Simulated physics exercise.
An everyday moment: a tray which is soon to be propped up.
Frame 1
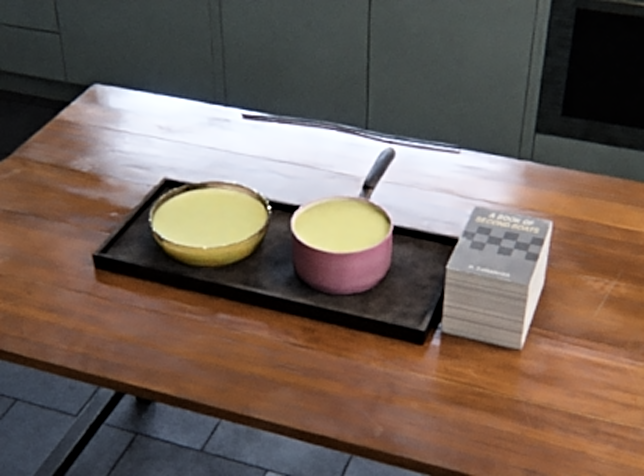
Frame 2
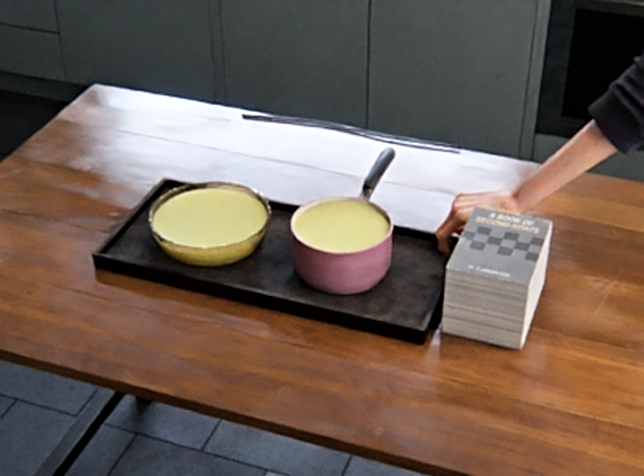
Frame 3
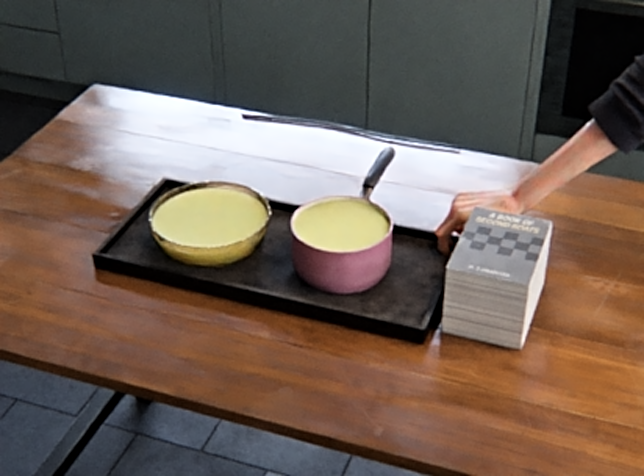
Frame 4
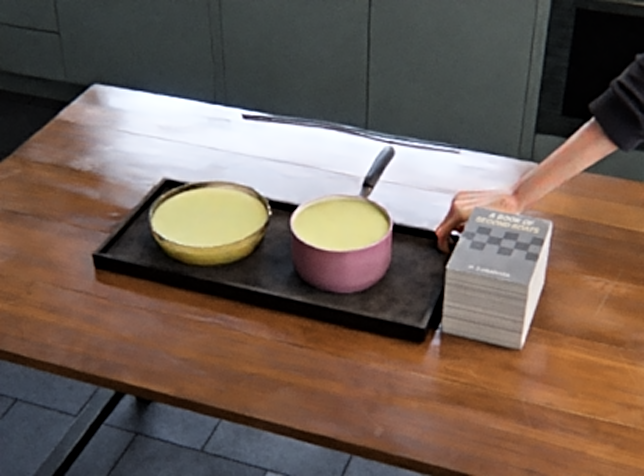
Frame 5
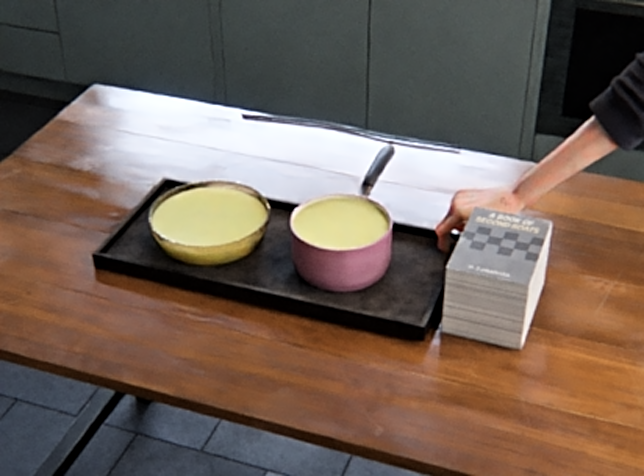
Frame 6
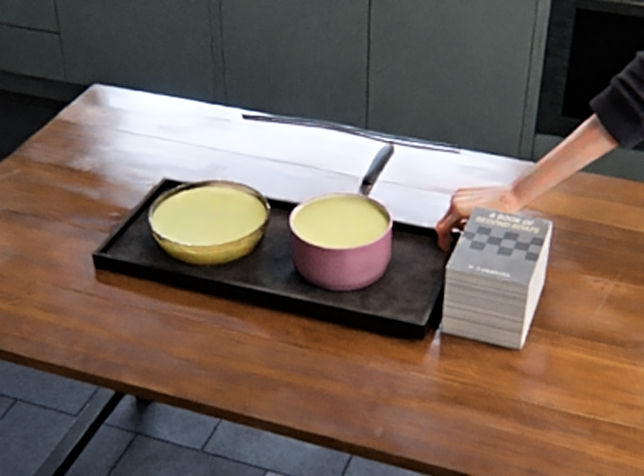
We see a dark tray on a wooden table holding a dish and a pink saucepan of yellowish liquid, beside a thick book; a hand reaches in from the right, grips the tray's right end and raises it very slightly.
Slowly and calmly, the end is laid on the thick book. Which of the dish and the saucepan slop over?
As I see it, dish: I'd say some spillage there; saucepan: I'd say some spillage there.
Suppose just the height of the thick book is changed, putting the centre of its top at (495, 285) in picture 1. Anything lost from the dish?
With that change it keeps every drop.
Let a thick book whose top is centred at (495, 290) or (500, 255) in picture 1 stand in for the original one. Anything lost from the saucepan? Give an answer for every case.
As listed: Loses none, slops over.
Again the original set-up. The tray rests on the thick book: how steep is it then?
13°, more or less.
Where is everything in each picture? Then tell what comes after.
The tray lies flat; dish (211, 224) about two thirds full; saucepan (342, 244) nearly full; thick book (484, 310), in the first frame.
A hand takes the end of the tray; dish about two thirds full, surface at (210, 220); saucepan nearly full, surface at (342, 228), in the second frame.
The end has come up a little; dish (210, 223) about two thirds full; saucepan (342, 243) nearly full, in the third frame.
Slope near 0°; dish about two thirds full, surface at (210, 219); saucepan nearly full, surface at (341, 226); thick book (484, 310), in the fourth frame.
The tray slopes by about 1°; dish (210, 223) about two thirds full; saucepan (341, 242) nearly full, in the fifth frame.
The end is rising; dish about two thirds full, surface at (210, 218); saucepan nearly full, surface at (341, 224); thick book (484, 310), in the sixth frame.
Soon after, the tray slopes by about 7°; dish, nothing has left it; saucepan, nothing has left it.
Later, the tray slopes by about 15°; dish, some has gone over its rim; saucepan, some has gone over its rim.
In the end, the tray slopes by about 13°, resting on the thick book; dish, some has gone over its rim; saucepan, some has gone over its rim.
